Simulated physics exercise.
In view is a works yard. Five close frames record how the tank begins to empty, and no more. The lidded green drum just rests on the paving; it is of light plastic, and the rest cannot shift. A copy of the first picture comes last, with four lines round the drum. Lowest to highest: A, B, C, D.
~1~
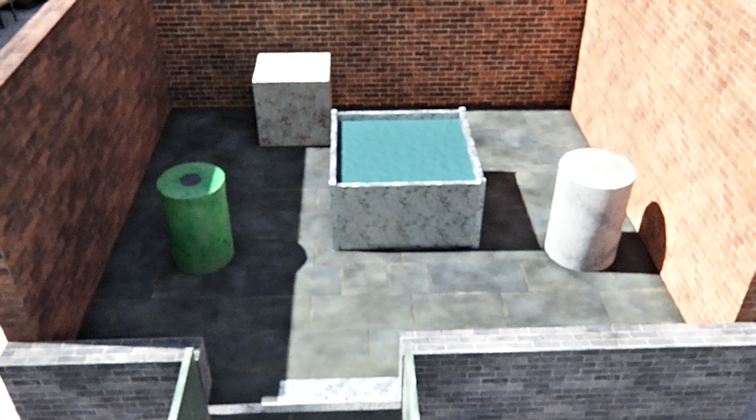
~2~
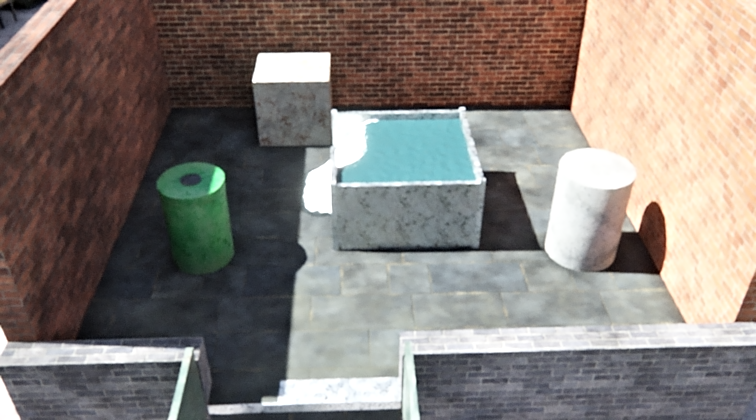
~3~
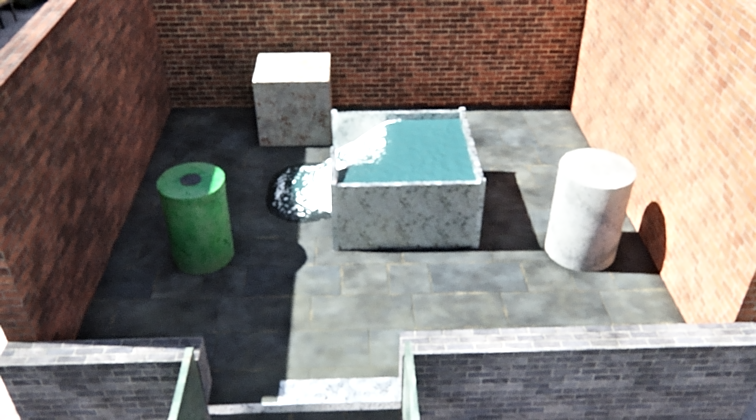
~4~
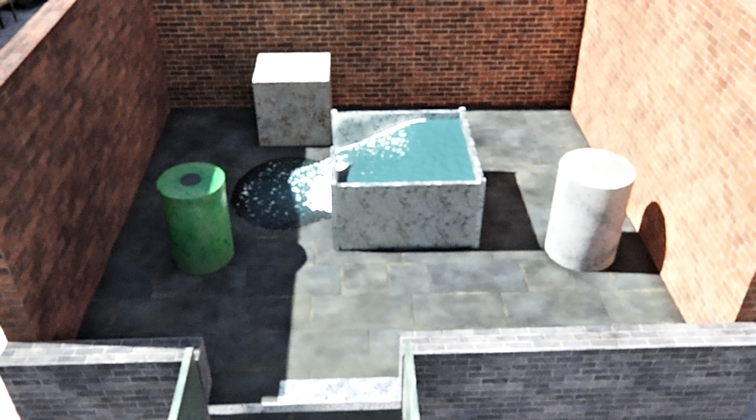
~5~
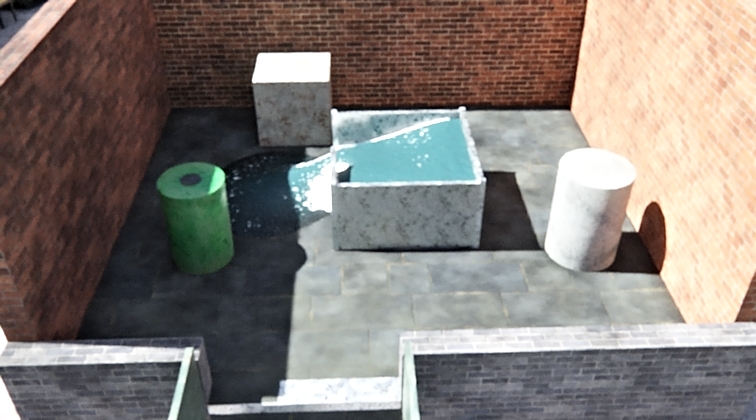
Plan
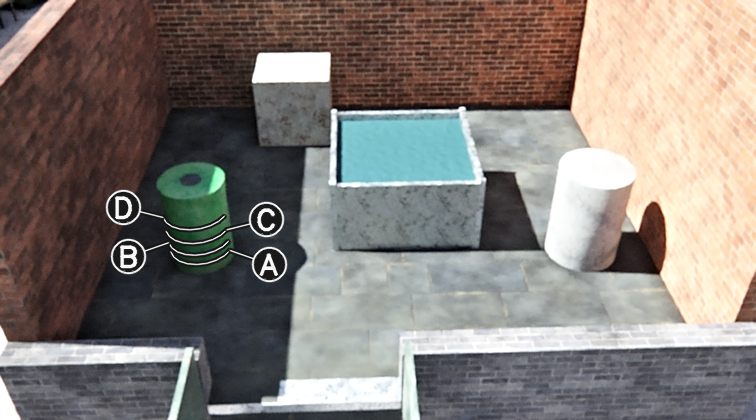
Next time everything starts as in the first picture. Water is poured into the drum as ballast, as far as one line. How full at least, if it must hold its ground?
Choose A.
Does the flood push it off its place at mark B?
No, not at all.
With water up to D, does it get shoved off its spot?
No, not at all.
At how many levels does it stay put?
All four.
On the marked copy, A at (196, 264); B at (195, 255); C at (192, 243); D at (190, 229); from the bottom up A, B, C, D.
Choosing A, it does not move.
Choosing B, it does not move.
Choosing C, it does not move.
Choosing D, it does not move.
